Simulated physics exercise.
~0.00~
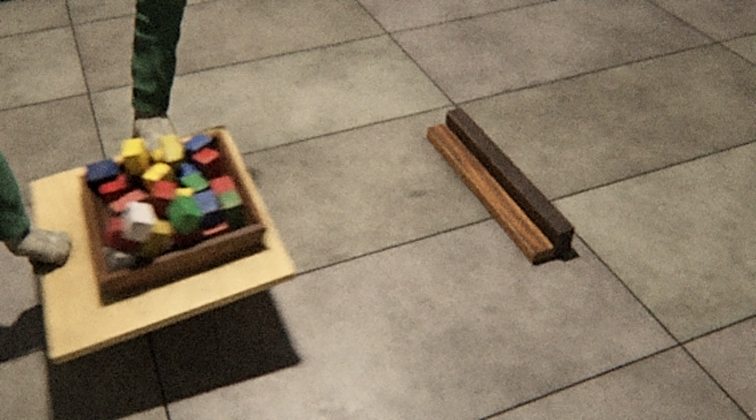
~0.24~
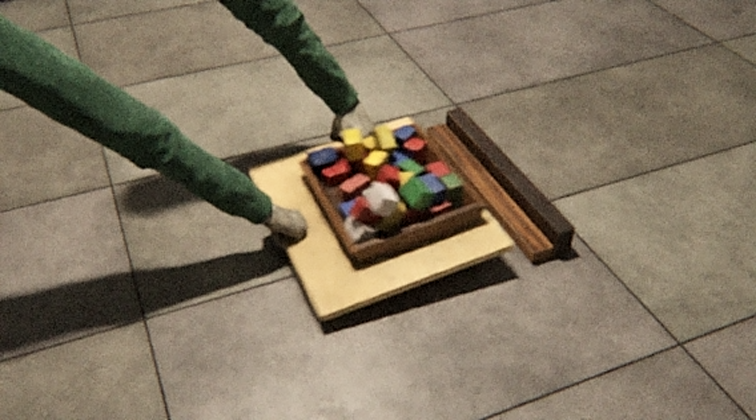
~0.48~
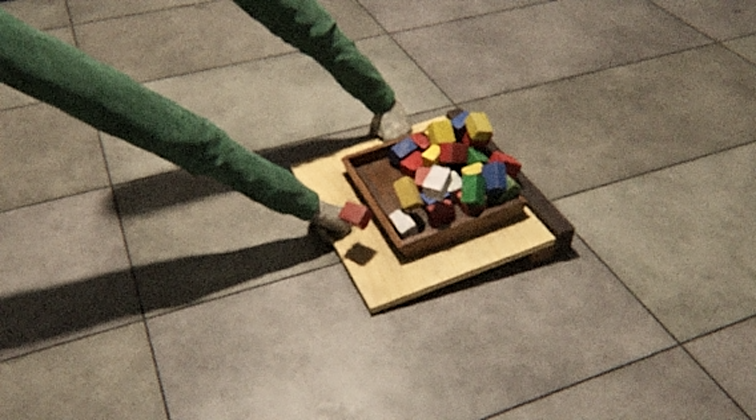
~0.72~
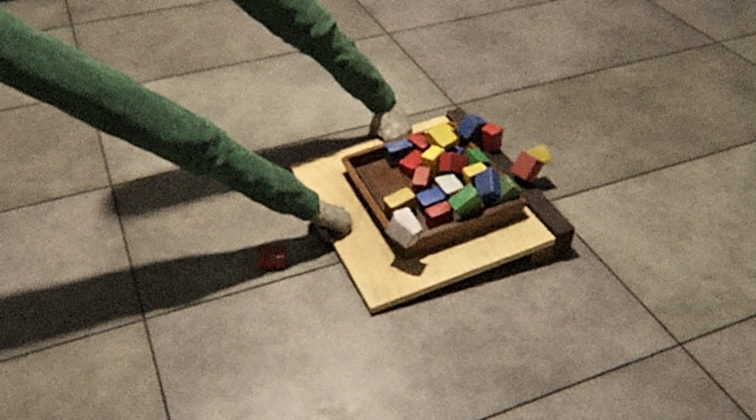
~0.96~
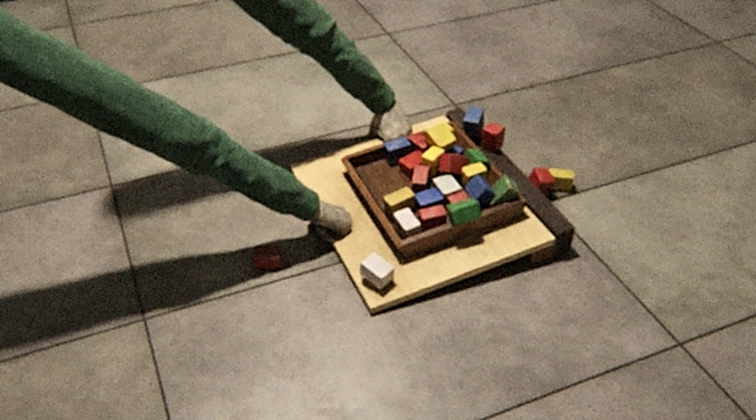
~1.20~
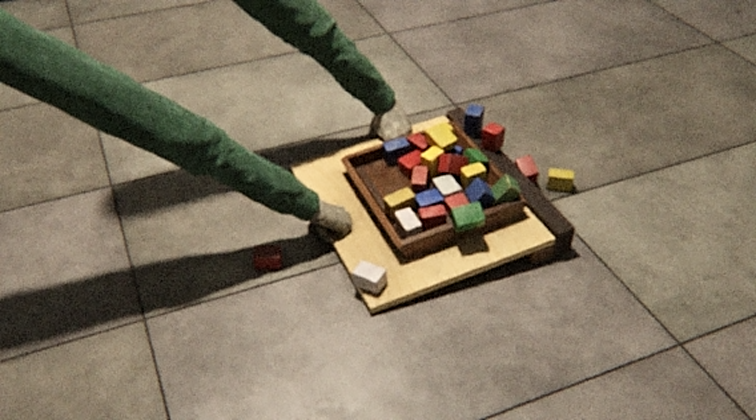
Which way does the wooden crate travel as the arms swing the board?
The wooden crate travels to the right along with the board, until the board comes to rest at the batten.
